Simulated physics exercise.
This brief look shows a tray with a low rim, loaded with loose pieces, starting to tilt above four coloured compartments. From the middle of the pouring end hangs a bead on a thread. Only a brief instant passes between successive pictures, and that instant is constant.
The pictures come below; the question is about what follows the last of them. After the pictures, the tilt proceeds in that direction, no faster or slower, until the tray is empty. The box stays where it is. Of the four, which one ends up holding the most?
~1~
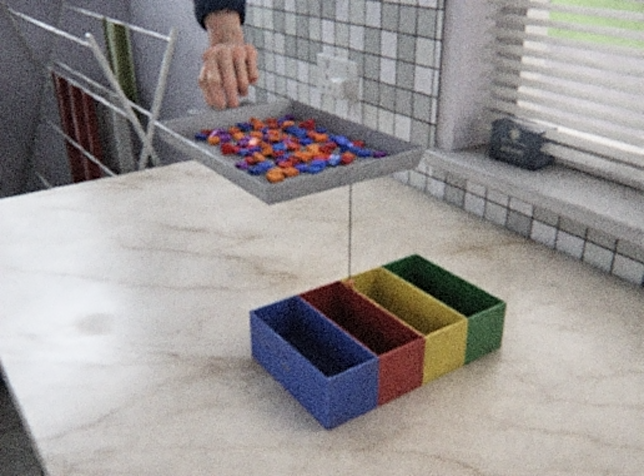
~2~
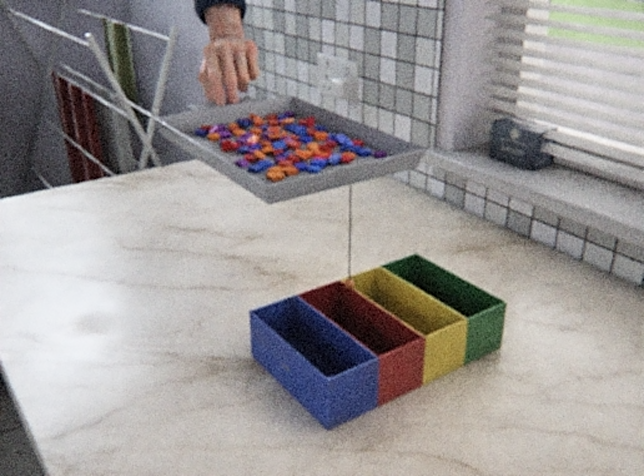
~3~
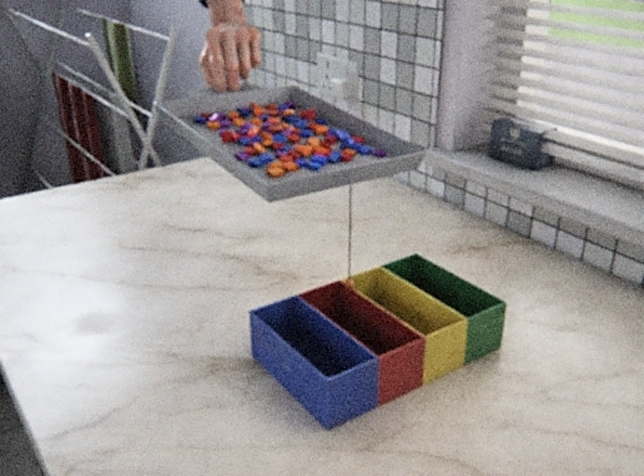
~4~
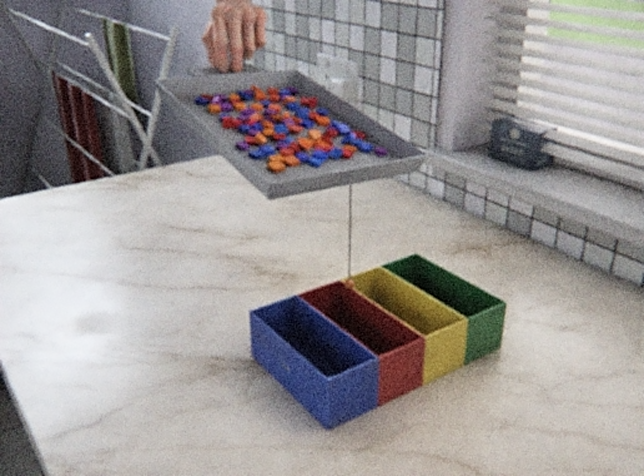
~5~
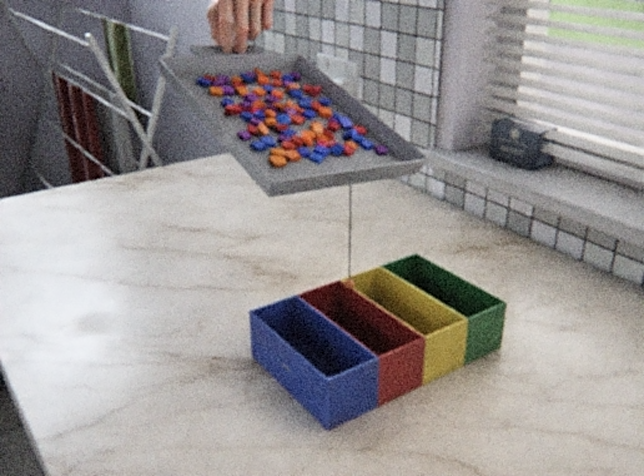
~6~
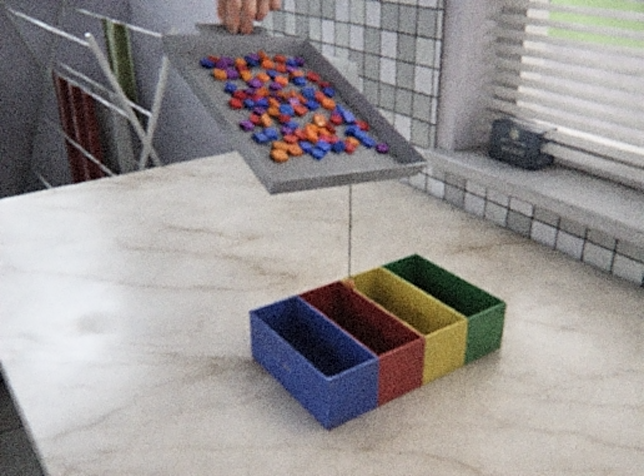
The green one.
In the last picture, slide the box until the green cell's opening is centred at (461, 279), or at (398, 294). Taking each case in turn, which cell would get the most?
You'd see that yellow cell win the first time and the green cell win the second.
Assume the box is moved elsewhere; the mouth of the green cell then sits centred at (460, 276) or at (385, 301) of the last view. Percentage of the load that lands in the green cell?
Close to 10 in a hundred, then close to 30 in a hundred.
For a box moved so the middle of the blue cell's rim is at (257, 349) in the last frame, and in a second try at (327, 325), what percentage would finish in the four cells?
You'd get 50 per cent first and 100 per cent second.
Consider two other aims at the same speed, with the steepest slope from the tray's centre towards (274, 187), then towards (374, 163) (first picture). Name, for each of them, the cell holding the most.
Case 1 - the blue one. Case 2 - that green cell.
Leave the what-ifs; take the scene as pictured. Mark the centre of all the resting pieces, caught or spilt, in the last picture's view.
At about (433, 331).
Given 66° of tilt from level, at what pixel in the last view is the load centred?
The middle of the pieces shows up near (380, 151).
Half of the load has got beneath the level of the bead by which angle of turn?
Somewhere around 110 degrees.
Shortly afterwards, tray tipped steeply; all but a few on the tray; only a few falling or outside the box.
Next, tray tipped past a quarter turn; near half on the tray; near a quarter in the green cell; near a quarter in the yellow cell; a little falling or outside the box.
Some moments later, tray tipped past a quarter turn; near half in the green cell; near a third in the yellow cell; a little in the red cell; only a few falling or outside the box.
In the end, tray tipped past a quarter turn; near half in the green cell; near a third in the yellow cell; a little in the red cell; none at all in the blue cell; only a few outside the box.
